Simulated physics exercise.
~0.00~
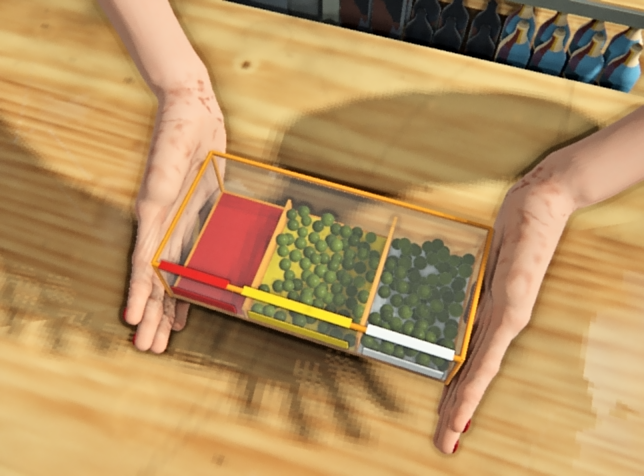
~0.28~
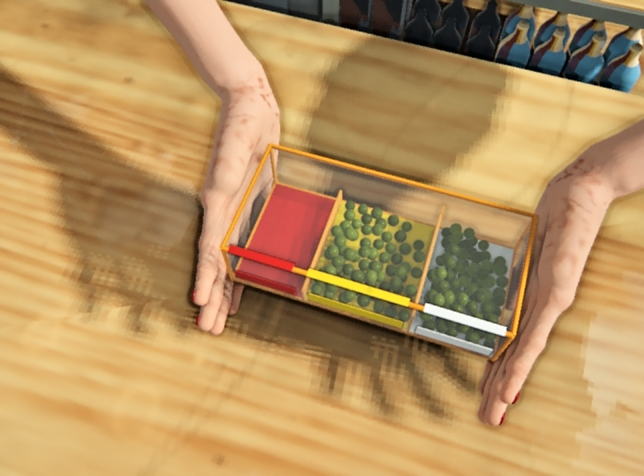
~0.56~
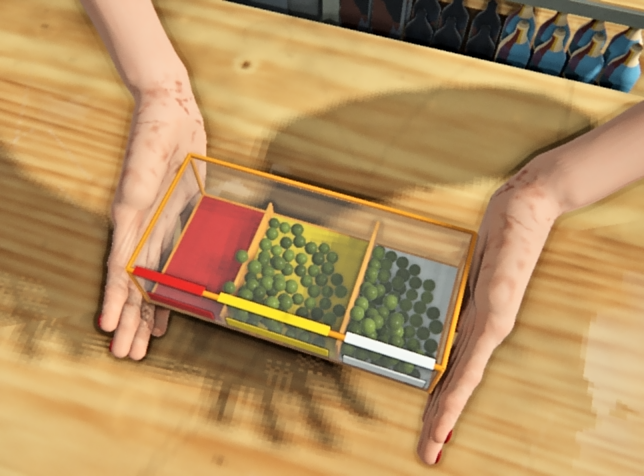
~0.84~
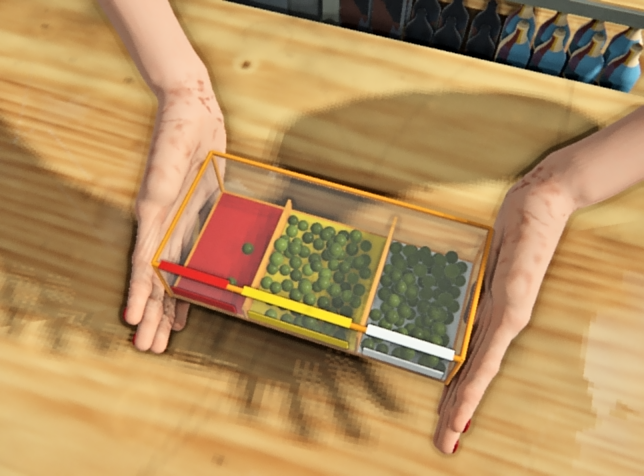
On a pale wooden table, two hands hold a clear, closed box with three compartments, red on the left, yellow in the middle and white on the right. Small green olives fill much of the yellow and white parts, while the red one sits empty. The hands shift the box to the right, then swing it back to the left, and the olives spread about, with one beside the divider next to the red section. The box then moves slightly right again. It ends with olives still crowding the yellow and white compartments and a lone one over the red.
